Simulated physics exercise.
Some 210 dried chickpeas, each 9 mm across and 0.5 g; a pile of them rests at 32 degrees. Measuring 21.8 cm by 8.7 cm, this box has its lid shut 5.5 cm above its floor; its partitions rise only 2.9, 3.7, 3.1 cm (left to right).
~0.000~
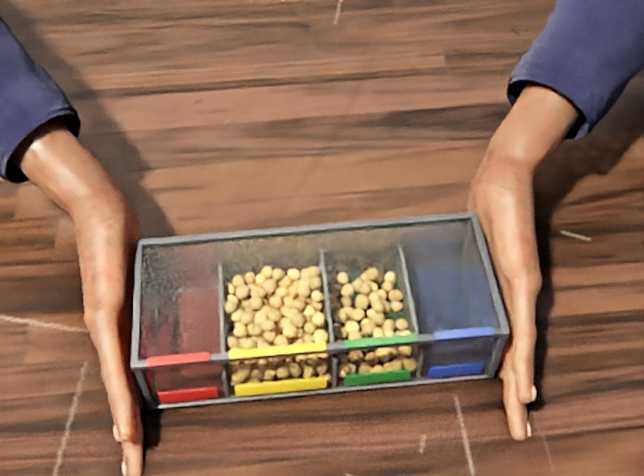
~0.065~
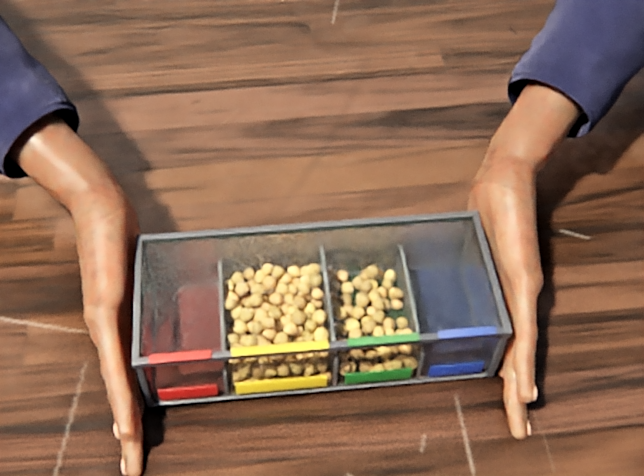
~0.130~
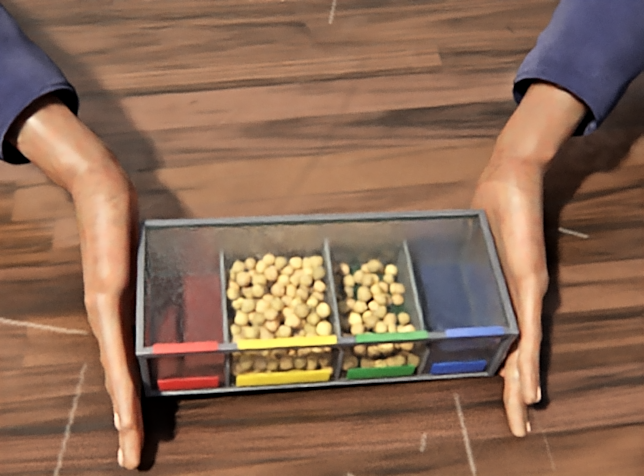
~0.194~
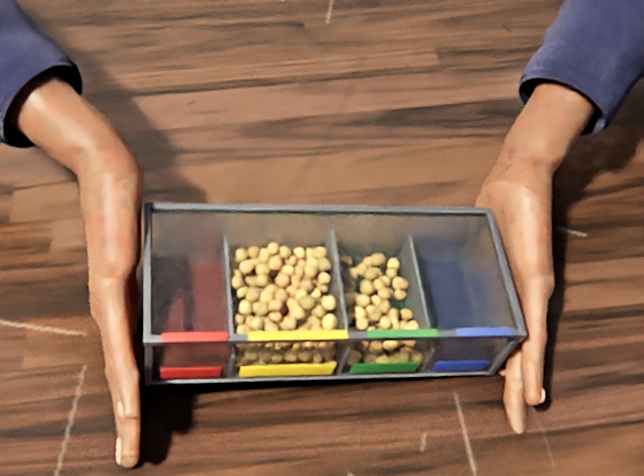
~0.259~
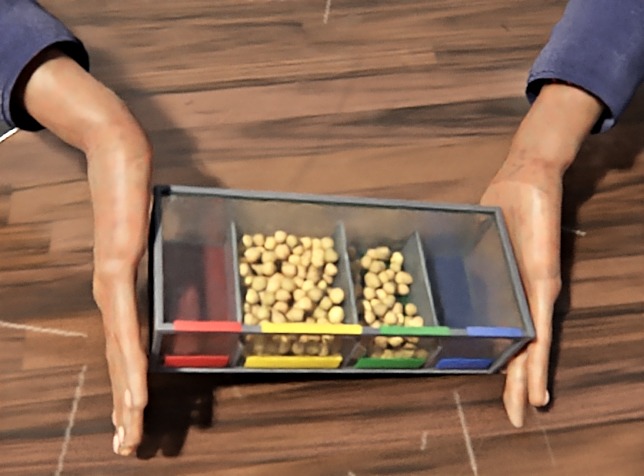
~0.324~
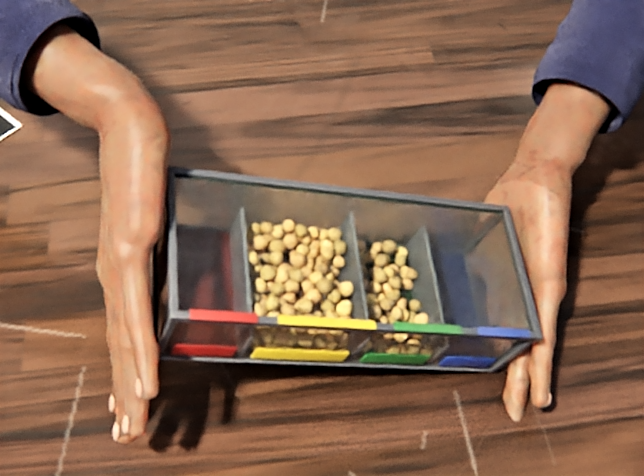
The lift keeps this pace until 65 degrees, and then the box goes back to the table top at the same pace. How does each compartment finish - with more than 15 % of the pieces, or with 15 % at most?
Red compartment: At most 15 %, blue compartment: At most 15 %, green compartment: More than 15 %, yellow compartment: More than 15 %.
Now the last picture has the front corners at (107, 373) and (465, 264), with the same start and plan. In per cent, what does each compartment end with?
Per cent at the end: Red 10; blue 0; green 30; yellow 60.
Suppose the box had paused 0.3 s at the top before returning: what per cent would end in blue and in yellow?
Blue keeps 5% and yellow keeps 65%.
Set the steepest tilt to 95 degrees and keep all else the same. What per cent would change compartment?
Result: Some 40 %.
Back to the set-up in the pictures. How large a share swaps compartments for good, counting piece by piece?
It works out to about 5 per cent.
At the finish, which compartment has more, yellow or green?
Answer: Yellow.
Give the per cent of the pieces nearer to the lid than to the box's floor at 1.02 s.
Roughly 10 percent of the pieces.
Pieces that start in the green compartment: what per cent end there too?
100 per cent, roughly.
After 1.02 s, tilt 63 degrees; green 30 %, yellow 70 %.
After 1.49 s, tilt 26 degrees; green 35 %, yellow 65 %.
Then, at 2.02 s, tilt 0 degrees; green 35 %, yellow 65 %.
By 2.4 s all is still; red 0 %, blue 0 %, green 35 %, yellow 65 %.
